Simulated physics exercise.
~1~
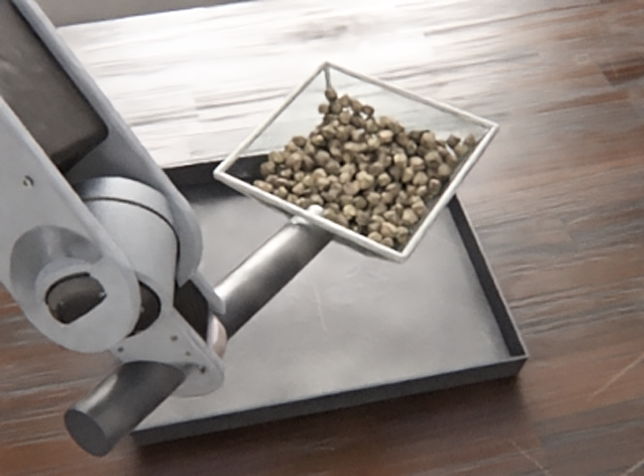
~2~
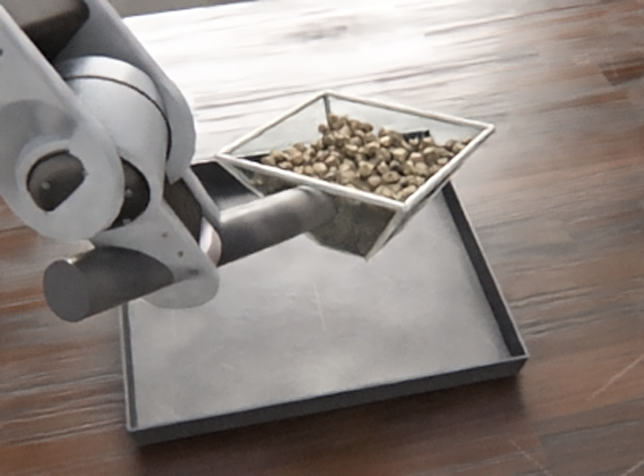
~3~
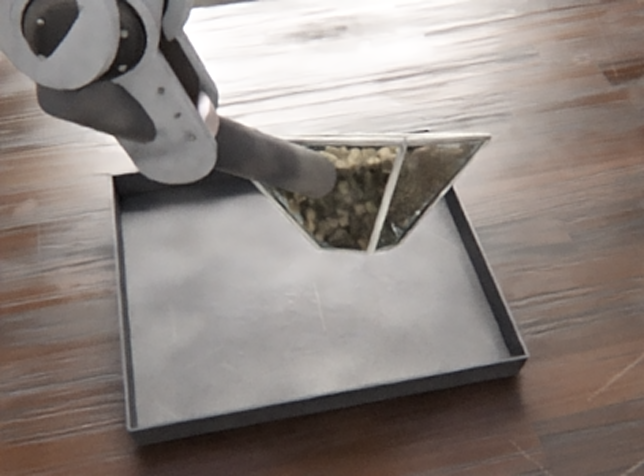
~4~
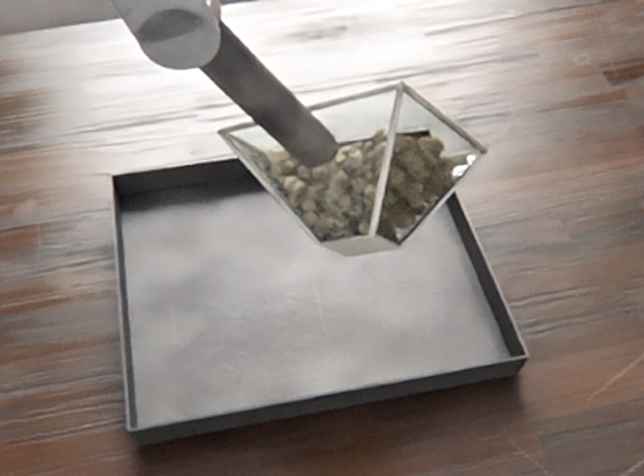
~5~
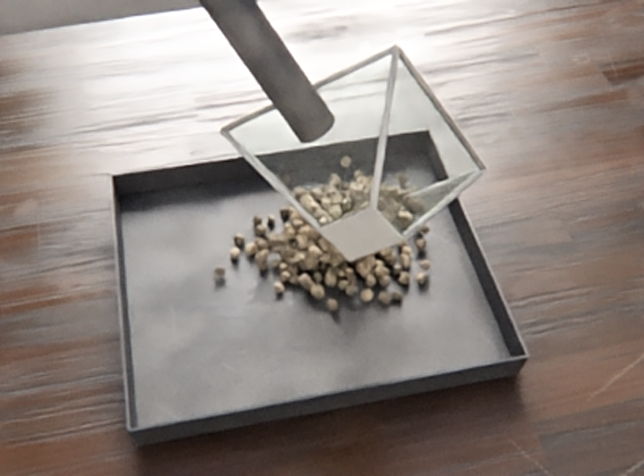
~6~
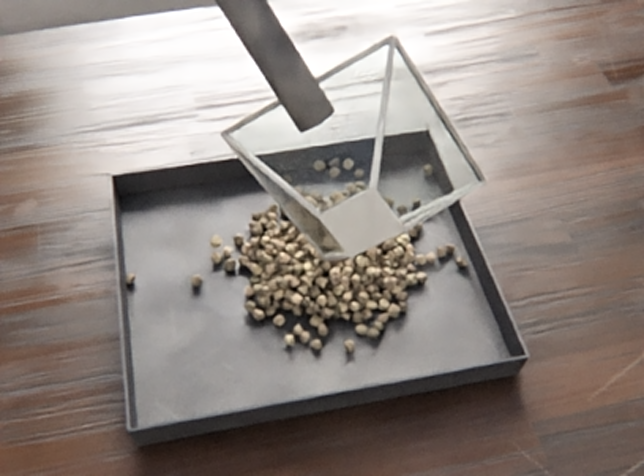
The clip shows a robot arm holding a clear, flared scoop full of small brownish pieces of grit above a dark, shallow tray on a wooden surface. The arm steadily tips the scoop until the pieces pour out, leaving it empty above a scattered pile in the tray.
